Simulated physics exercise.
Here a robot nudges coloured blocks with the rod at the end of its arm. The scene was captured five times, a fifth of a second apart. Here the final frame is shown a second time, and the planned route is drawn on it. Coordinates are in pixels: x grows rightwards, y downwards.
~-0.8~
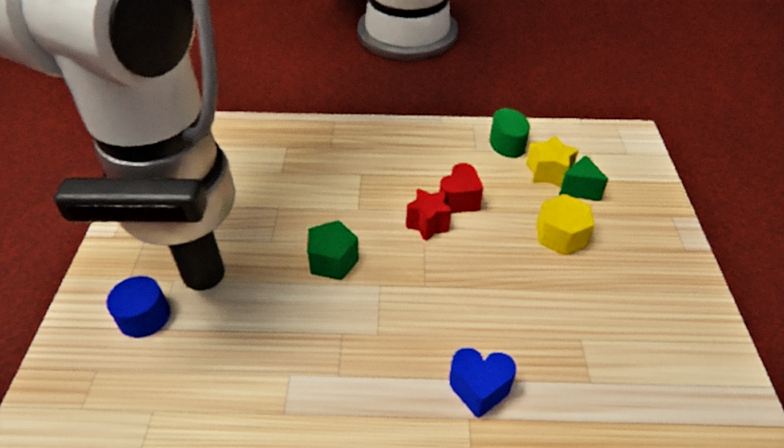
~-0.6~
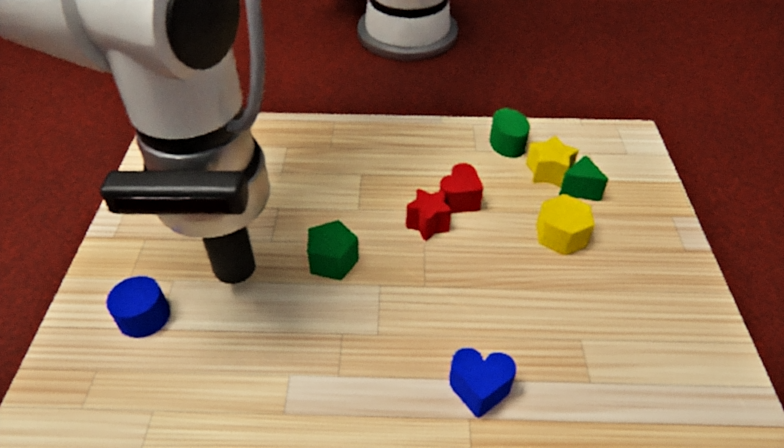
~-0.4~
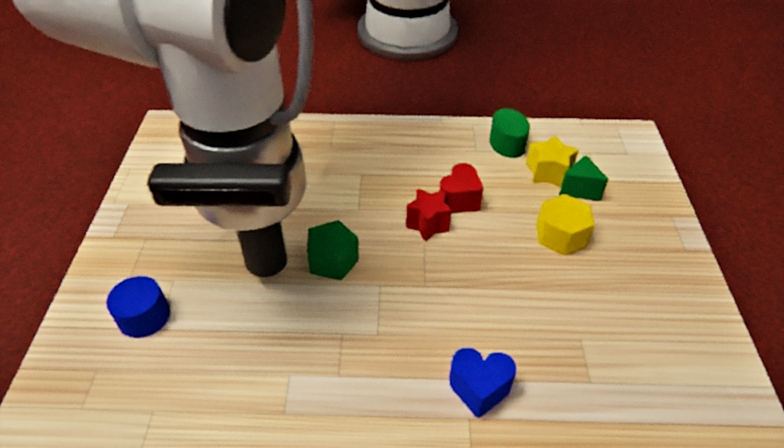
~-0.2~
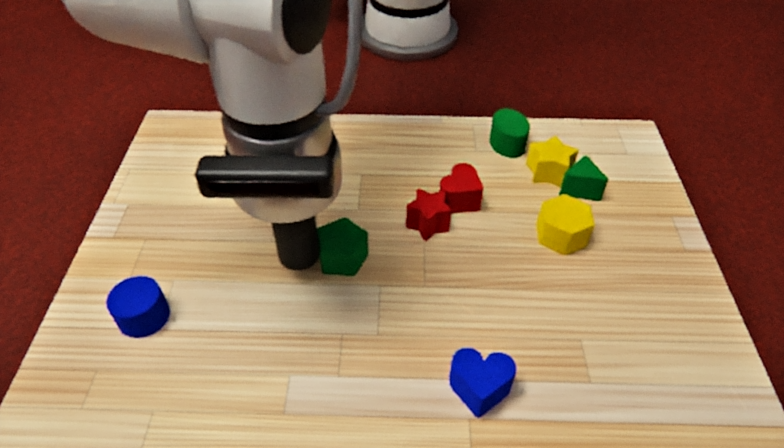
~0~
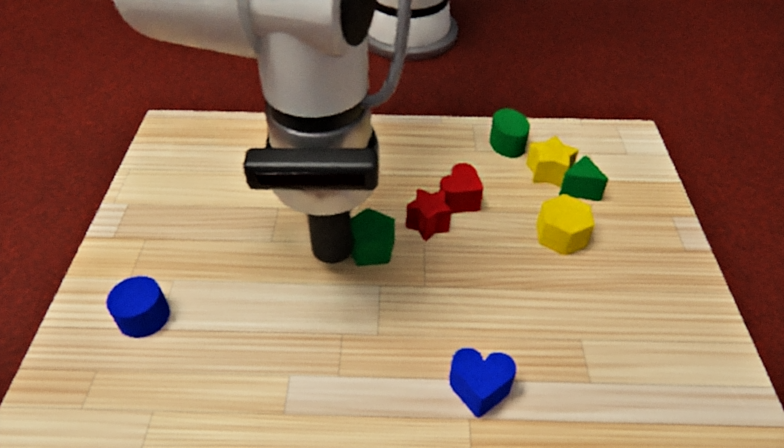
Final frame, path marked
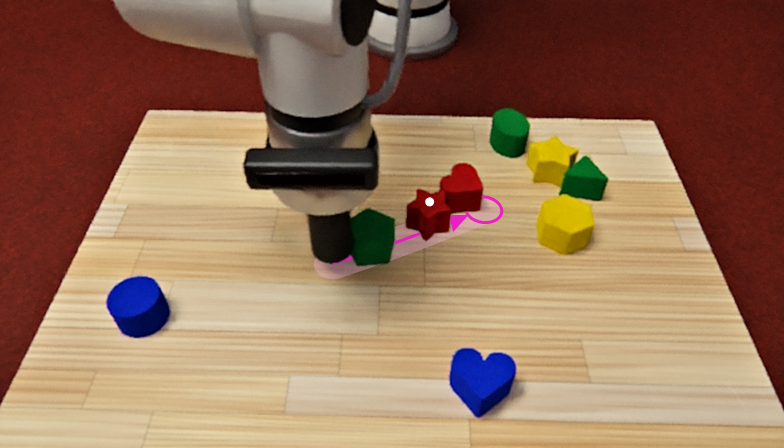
The robot arm's black rod slid right across the wooden board from near the blue round block, met the green five-sided block, and pushed it right, close to the red star.
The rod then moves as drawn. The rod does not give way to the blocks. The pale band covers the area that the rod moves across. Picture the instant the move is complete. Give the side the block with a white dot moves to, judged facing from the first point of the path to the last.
Slides right.
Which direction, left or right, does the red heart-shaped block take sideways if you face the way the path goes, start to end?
Its sideways move is to the left.
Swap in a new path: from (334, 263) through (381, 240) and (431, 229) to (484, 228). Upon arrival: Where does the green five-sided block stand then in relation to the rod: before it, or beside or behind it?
By the time the path ends, the green five-sided block is still sitting right in front of the rod.
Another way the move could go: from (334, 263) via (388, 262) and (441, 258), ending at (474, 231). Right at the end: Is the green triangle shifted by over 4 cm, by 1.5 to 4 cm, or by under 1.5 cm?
The displacement of the green triangle is below 1.5 cm.
The line goes in a line from (334, 263) to (484, 209); the dot is on the red star.
What follows on the original path. One third of the way, rod at (389, 230); green five-sided block at (423, 206); red star at (457, 192), turned 25° clockwise; red heart-shaped block at (480, 169), turned 30° anticlockwise.
Two thirds of the way, rod at (440, 211); green five-sided block at (476, 191); red star at (512, 183), turned 35° clockwise; red heart-shaped block at (505, 159).
At the end, rod at (486, 194); green five-sided block at (520, 175); red star at (557, 170), turned 40° clockwise; red heart-shaped block at (524, 146), turned 175° anticlockwise; yellow star at (562, 146), turned 15° clockwise.
